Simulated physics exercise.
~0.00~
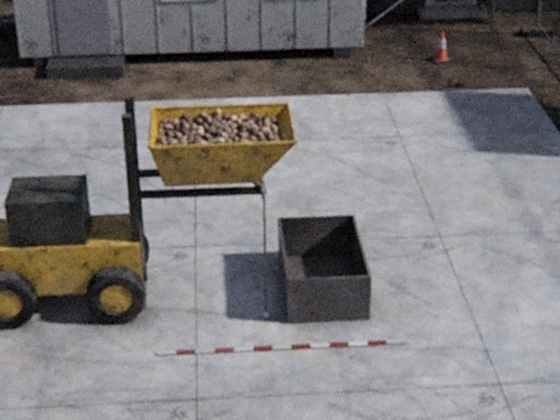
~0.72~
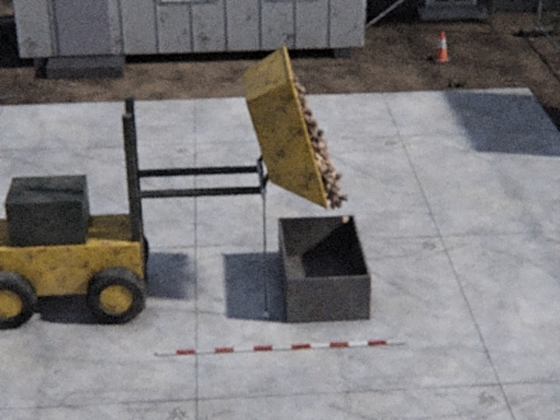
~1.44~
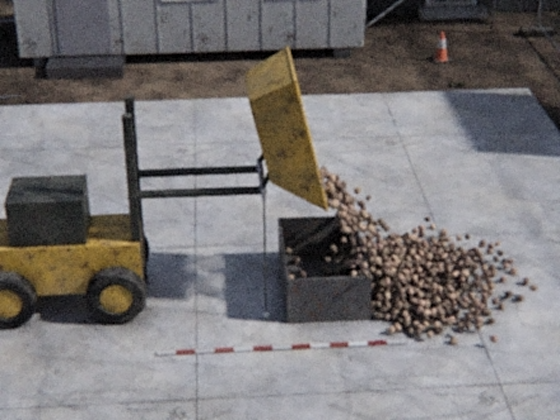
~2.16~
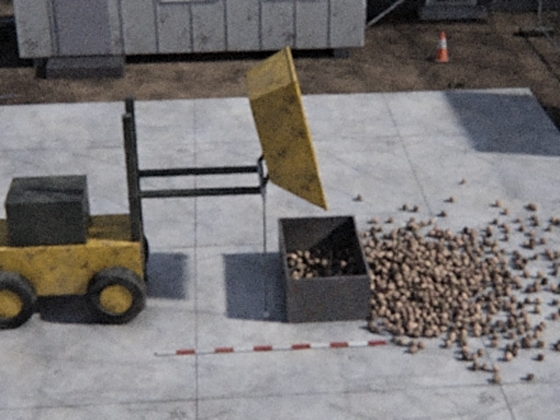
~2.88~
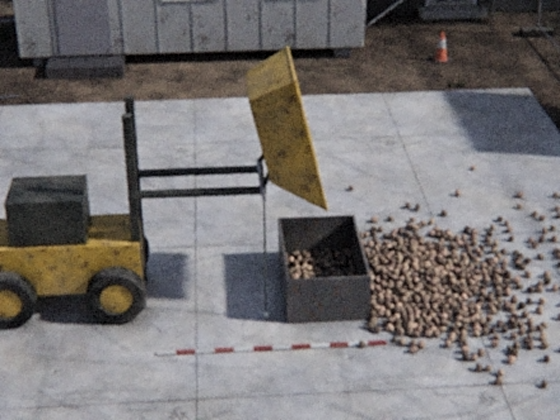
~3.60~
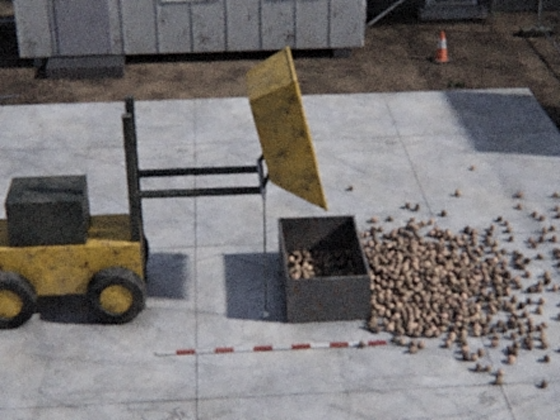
A yellow skip heaped with round brownish stones is held up by a yellow fork truck on the left of a pale concrete yard, seen from above and to the side. Below it, right of centre, stands an open dark grey bin, with a red and white staff in front and a grey building and orange cone behind. The skip tips steeply to the right, and the stones pour from its lip. Some drop into the bin, but most spill beyond it and spread rightward. Finally the emptied skip stays tilted, a small share lying in the bin and a broad heap beside it.
